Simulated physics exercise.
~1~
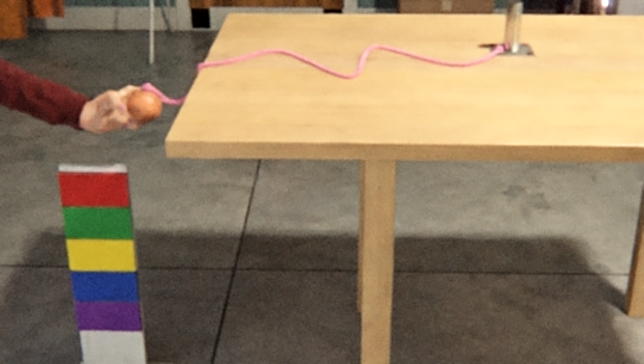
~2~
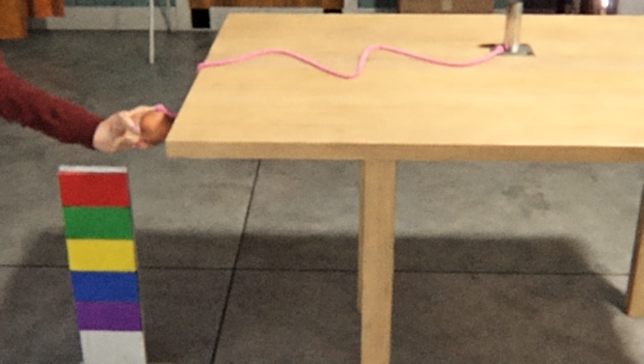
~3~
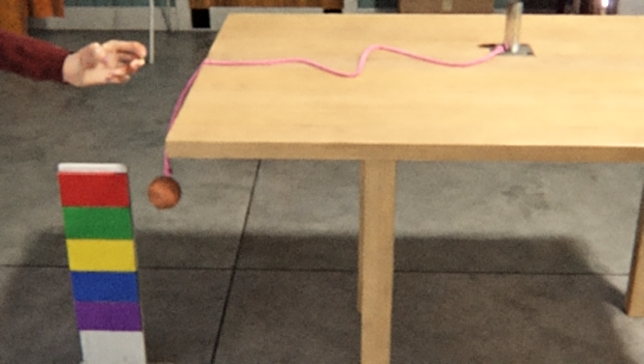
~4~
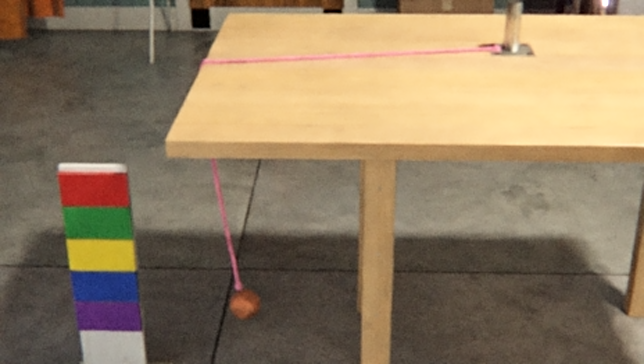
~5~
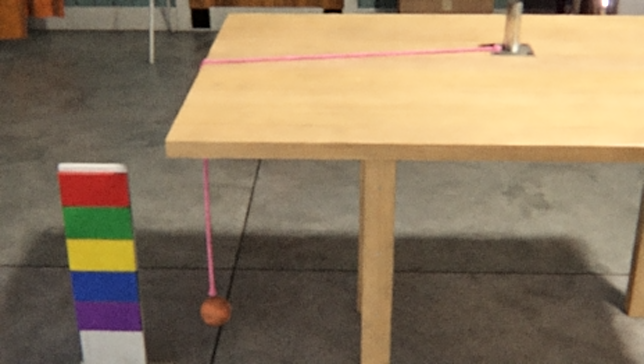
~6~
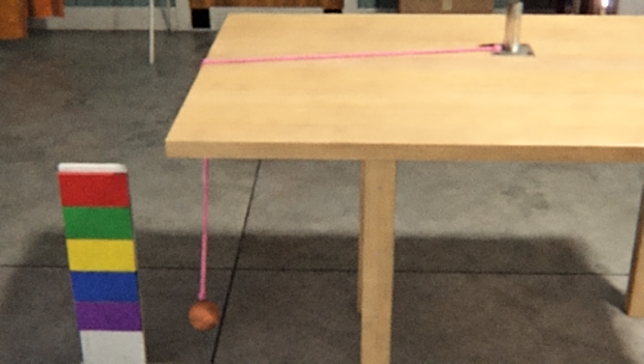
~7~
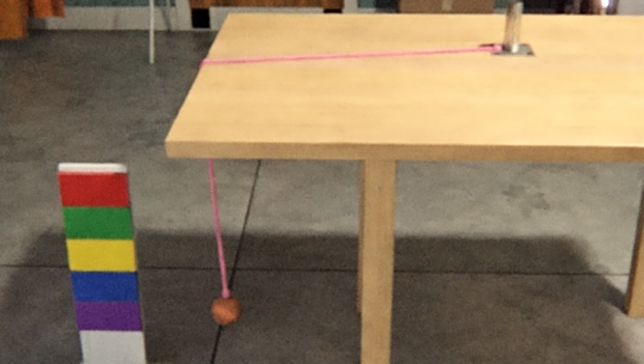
Orange ball on a pink cord dropping from a hand beside a table, swinging below the edge, hanging level with the purple band.
